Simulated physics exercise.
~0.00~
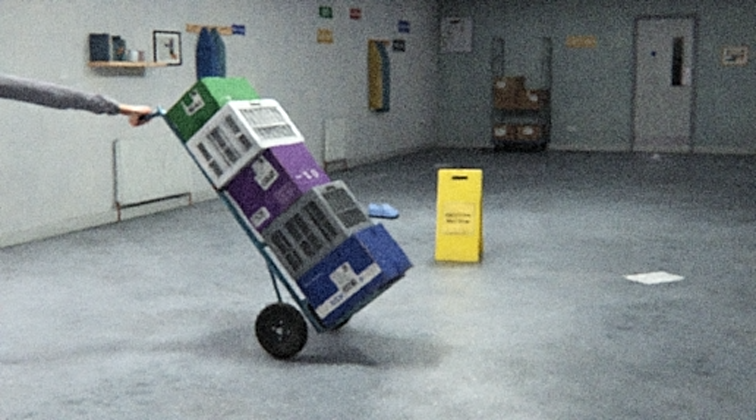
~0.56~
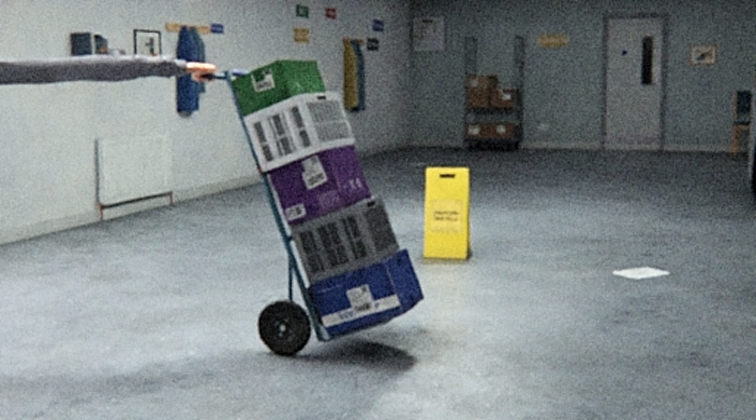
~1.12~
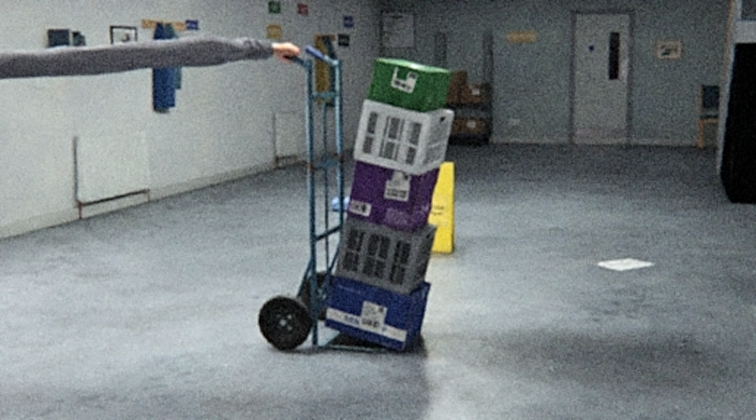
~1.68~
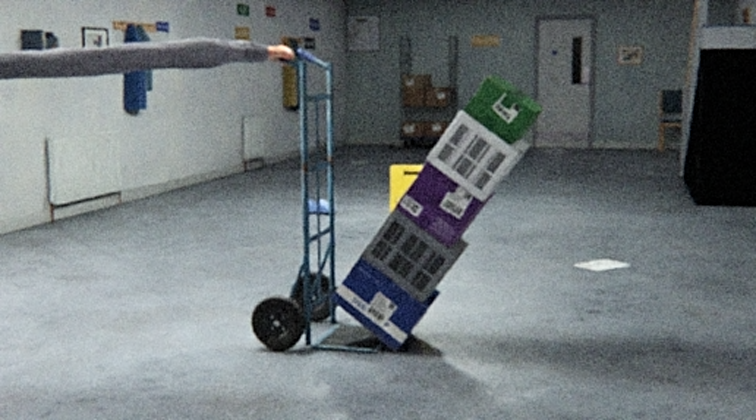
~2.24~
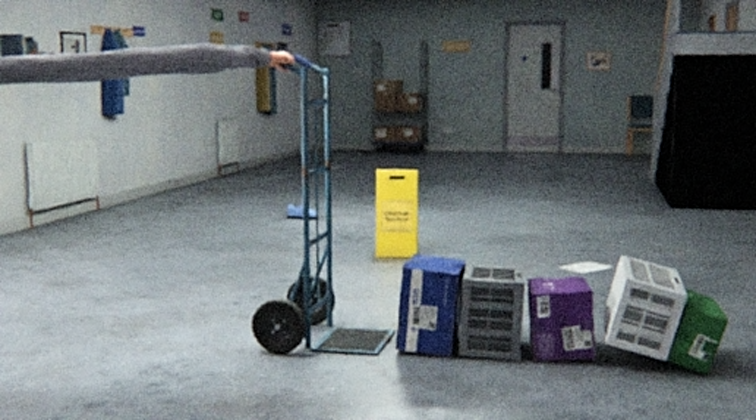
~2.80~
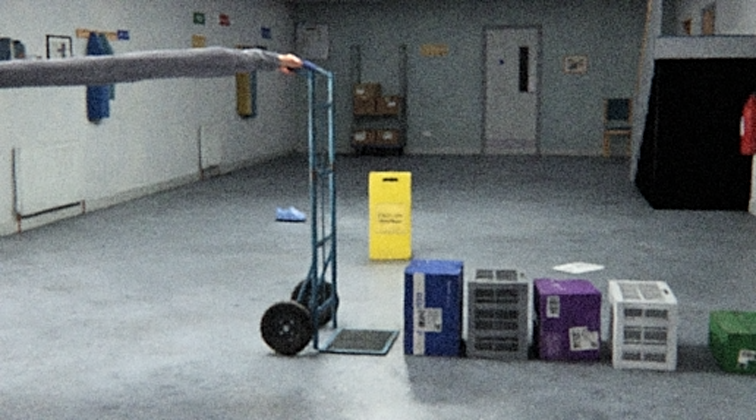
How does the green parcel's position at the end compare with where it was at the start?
It starts at the top of the tilted stack on the truck. By the end it is low down on the floor at the far right, beyond the white crate.
